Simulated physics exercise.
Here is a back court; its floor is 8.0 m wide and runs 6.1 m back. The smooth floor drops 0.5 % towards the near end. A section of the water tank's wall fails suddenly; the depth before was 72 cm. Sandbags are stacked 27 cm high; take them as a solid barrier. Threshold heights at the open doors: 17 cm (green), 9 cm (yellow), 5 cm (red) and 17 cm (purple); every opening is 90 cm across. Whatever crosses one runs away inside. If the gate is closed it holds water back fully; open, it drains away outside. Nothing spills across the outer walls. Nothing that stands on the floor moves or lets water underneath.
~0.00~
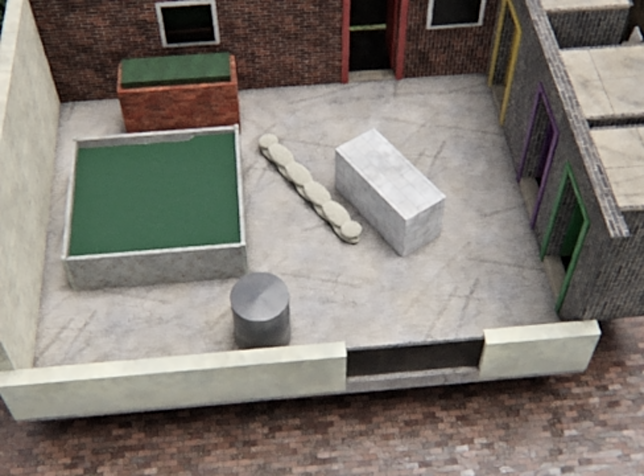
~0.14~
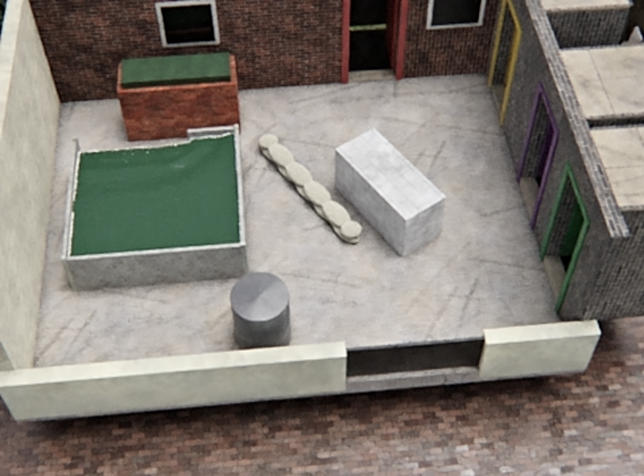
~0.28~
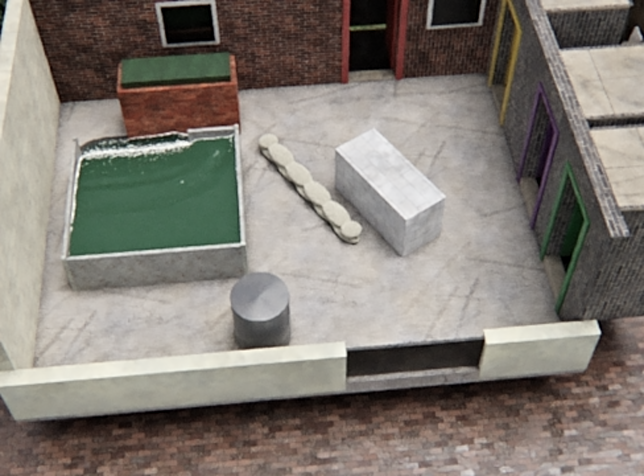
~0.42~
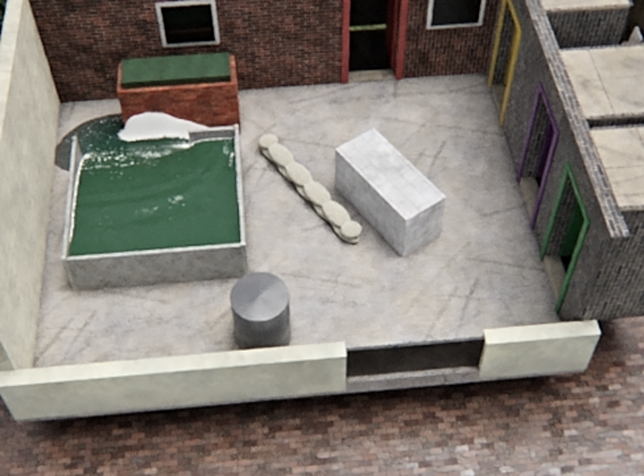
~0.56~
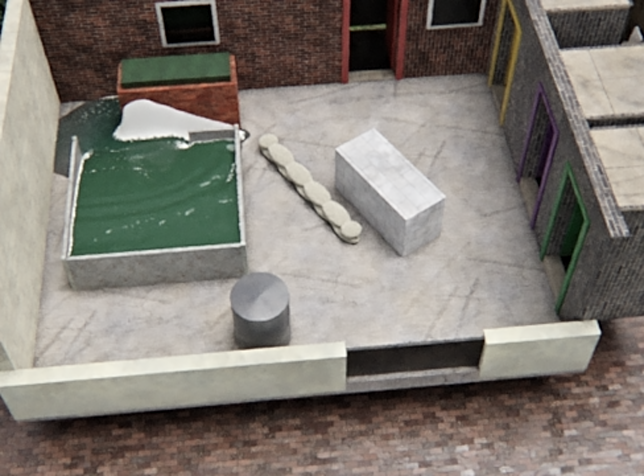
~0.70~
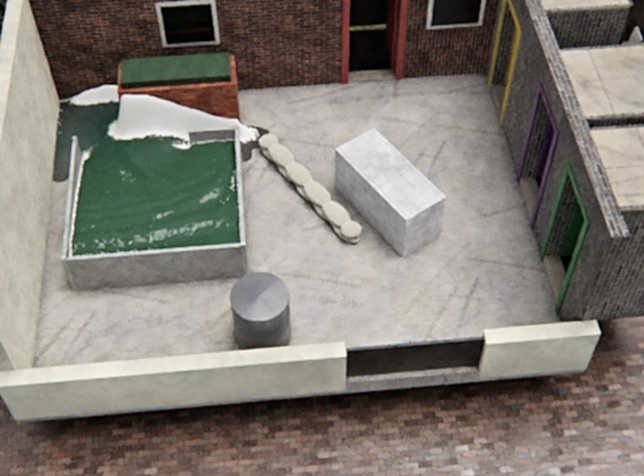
Walled back court with a tank of green water pouring out over its far side, foaming white against the brick planter behind.
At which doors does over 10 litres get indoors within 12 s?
Within that time: At the green door it stays under the limit; at the yellow door it goes over the limit; at the red door it passes the limit; at the purple door it stays under the limit.
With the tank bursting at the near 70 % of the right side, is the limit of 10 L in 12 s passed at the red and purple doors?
Against that limit: Red past it, purple below.
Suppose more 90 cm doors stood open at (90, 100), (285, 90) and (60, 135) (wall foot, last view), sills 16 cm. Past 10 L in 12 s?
In turn: Above, below, above.
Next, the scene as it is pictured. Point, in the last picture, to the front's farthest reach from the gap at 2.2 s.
Around (422, 96).
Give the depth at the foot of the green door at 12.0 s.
Some 13.0 cm.
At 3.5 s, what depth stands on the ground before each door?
In cm: Green 0, yellow 13, red 10, purple 0.
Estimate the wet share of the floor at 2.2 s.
Some 35 per cent of it.
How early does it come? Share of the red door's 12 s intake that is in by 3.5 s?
About 35 per cent.
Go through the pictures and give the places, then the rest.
The first frame shows still water, 72 cm deep, in the water tank at (156, 193).
In the second frame, water pours out on the water tank's far side and has run 1.0 m, to a hidden place; typically 6 cm deep outside, 72 cm at the water tank's back.
In the third frame, water pours out on the water tank's far side and has run 1.2 m, to a hidden place; typically 14 cm deep outside, 72 cm at the water tank's back.
In the fourth frame, the front is at a hidden place, 1.6 m from the gap on the water tank's far side; 2.1 m2 of floor is under water; 72 cm left at the back of the water tank.
In the fifth frame, water pours out on the water tank's far side and has run 2.0 m, to (246, 135); typically 9 cm deep outside, 72 cm at the water tank's back.
In the sixth frame, the front is at (61, 104), 2.3 m from the gap on the water tank's far side; 3.5 m2 of floor is under water; 68 cm left at the back of the water tank.
After 1.4 s water covers 15 % of the floor and is deepest (62 cm) near (68, 129); green door not reached, yellow door not reached, red door not reached, purple door not reached.
After 2.2 s water covers 35 % of the floor and is deepest (54 cm) near (59, 122); green door not reached, yellow door not reached, red door 9 cm at the sill, 0 L in, purple door not reached.
After 3.5 s water covers 60 % of the floor and is deepest (36 cm) near (119, 118); green door not reached, yellow door 13 cm at the sill, 2 L in, red door 10 cm at the sill, 17 L in, purple door not reached.
After 7.0 s water covers 90 % of the floor and is deepest (25 cm) near (168, 158); green door 4 cm at the sill, 0 L in, yellow door 15 cm at the sill, 223 L in, red door 7 cm at the sill, 45 L in, purple door 7 cm at the sill, 0 L in.
After 12.0 s water covers 95 % of the floor and is deepest (16 cm) near (31, 396); green door 13 cm at the sill, 0 L in, yellow door 11 cm at the sill, 274 L in, red door 5 cm at the sill, 51 L in, purple door 11 cm at the sill, 0 L in.
